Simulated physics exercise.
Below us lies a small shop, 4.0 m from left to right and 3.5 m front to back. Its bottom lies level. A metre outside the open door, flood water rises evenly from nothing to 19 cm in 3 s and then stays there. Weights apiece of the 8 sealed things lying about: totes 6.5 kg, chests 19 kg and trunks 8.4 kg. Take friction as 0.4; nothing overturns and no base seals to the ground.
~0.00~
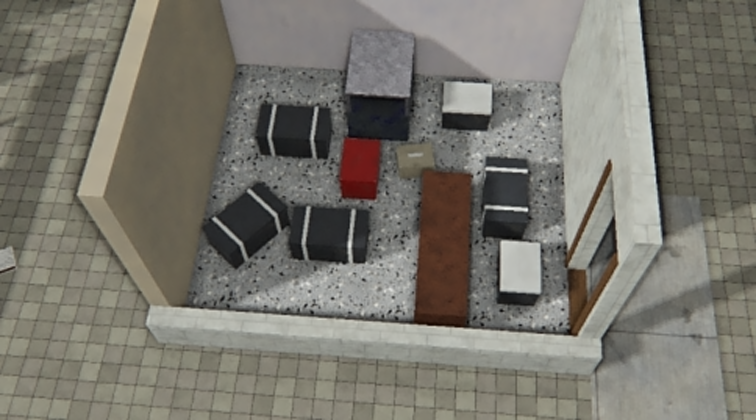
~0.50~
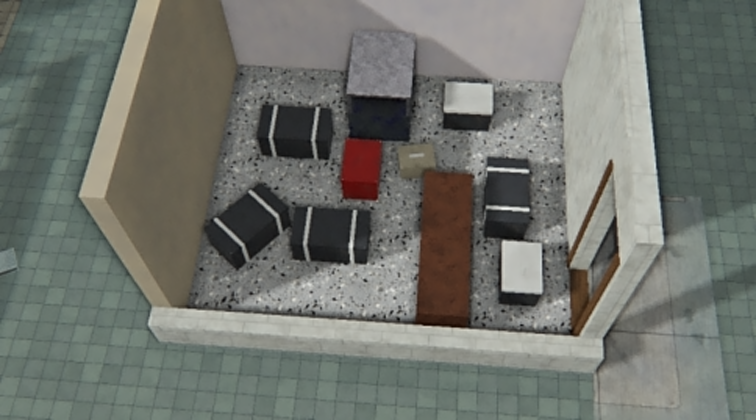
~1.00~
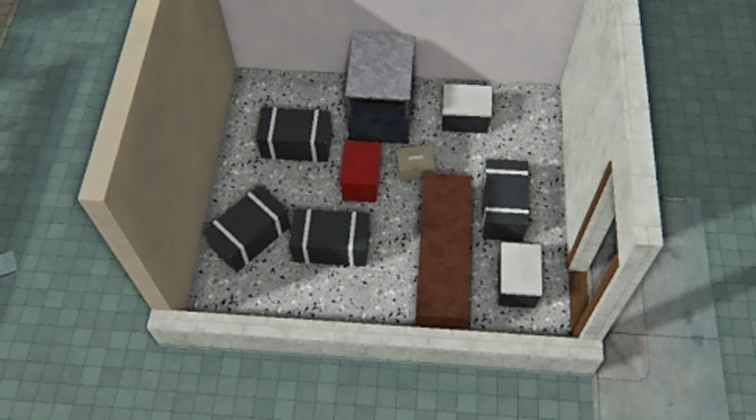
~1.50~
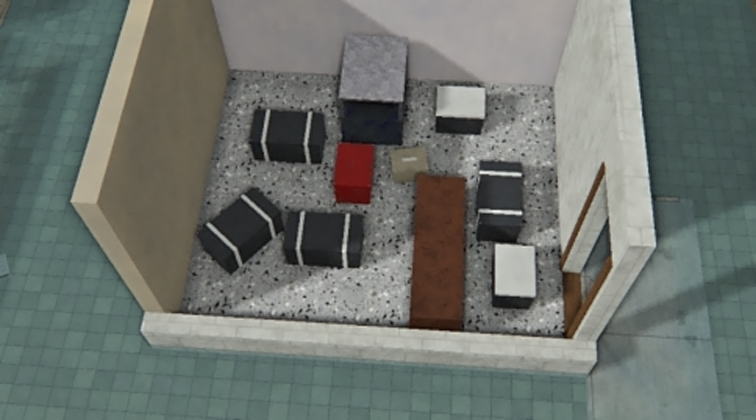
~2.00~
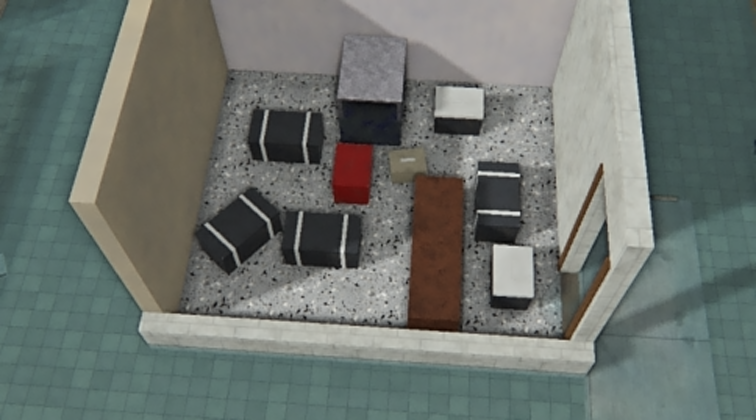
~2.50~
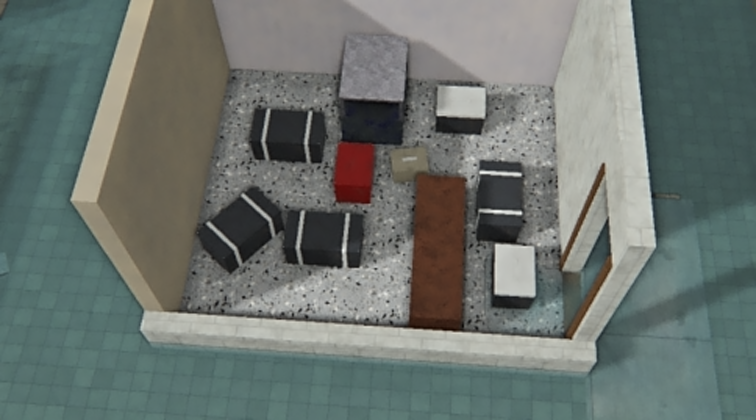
In a small open-topped shop seen from above, a red chest and dark, white-banded trunks stayed put while the paving outside turned from grey to blue-green and the view shifted slightly.
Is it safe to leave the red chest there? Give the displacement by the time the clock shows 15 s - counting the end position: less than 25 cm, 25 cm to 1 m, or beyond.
Red chest holds its place.
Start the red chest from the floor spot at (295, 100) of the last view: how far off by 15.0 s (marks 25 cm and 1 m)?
It barely shifts.
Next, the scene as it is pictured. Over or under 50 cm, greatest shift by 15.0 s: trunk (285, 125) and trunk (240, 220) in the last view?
In turn: Short of it, more.
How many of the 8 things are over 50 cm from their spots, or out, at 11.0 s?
3 of them.
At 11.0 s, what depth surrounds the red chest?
Roughly 3 cm.
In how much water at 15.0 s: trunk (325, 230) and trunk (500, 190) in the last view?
About 5 and 12 cm.
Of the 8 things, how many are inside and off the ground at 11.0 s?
At that moment 2.
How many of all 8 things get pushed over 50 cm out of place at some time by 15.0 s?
That makes 6.
After 3.5 s the red chest is near (354, 164), 0.0 m from its start, aground; 0 afloat.
After 6.8 s the red chest is near (354, 164), 0.0 m from its start, aground; 1 afloat.
After 11.0 s the red chest is near (354, 164), 0.0 m from its start, aground; 2 afloat.
After 15.0 s the red chest is near (351, 164), 0.0 m from its start, aground; 5 afloat.
